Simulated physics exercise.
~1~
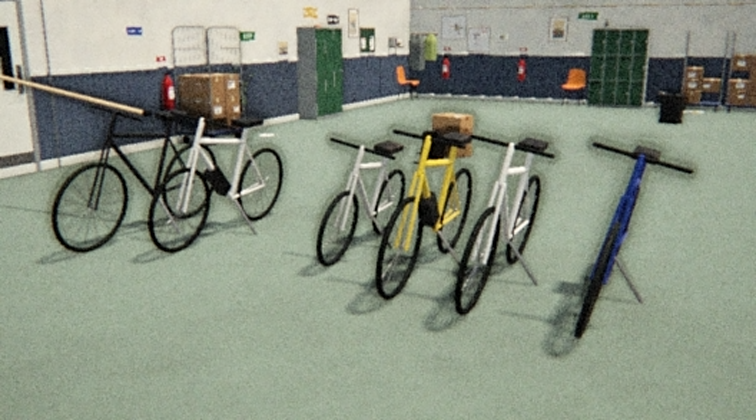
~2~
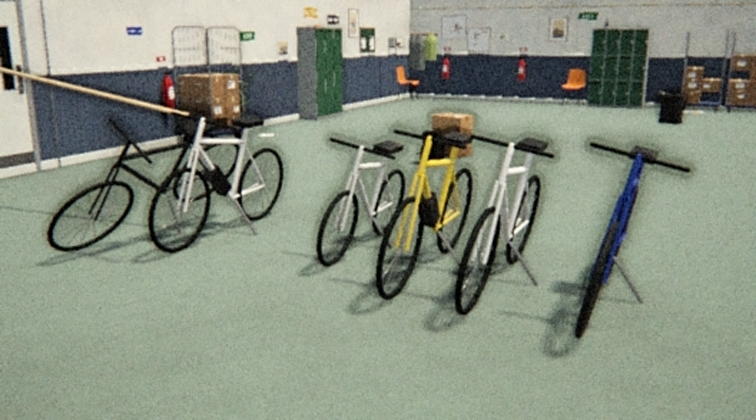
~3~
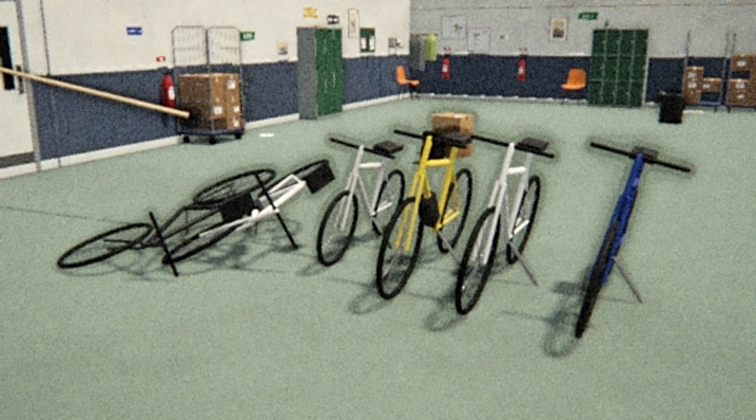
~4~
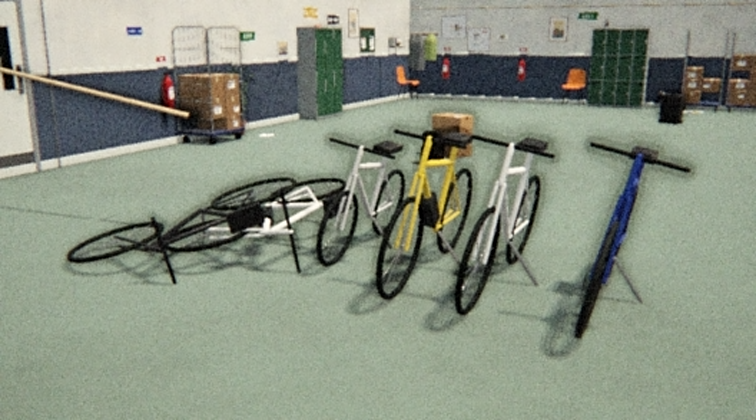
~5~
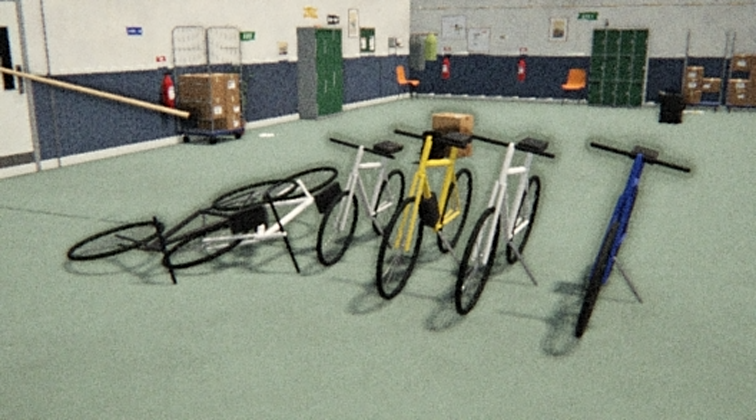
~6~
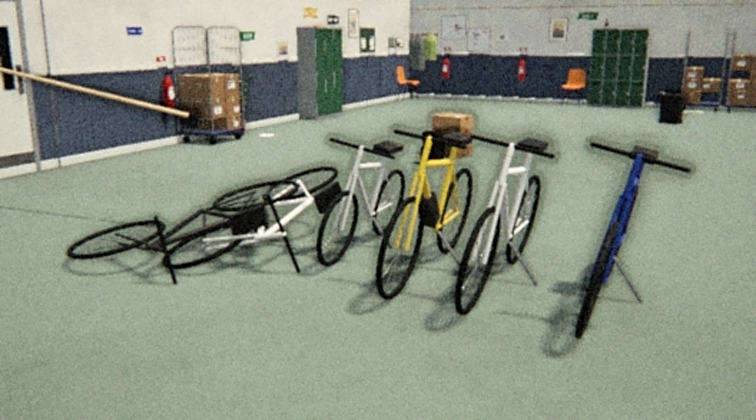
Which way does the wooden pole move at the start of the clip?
The pole moves a short way to the right, toward the bicycles.
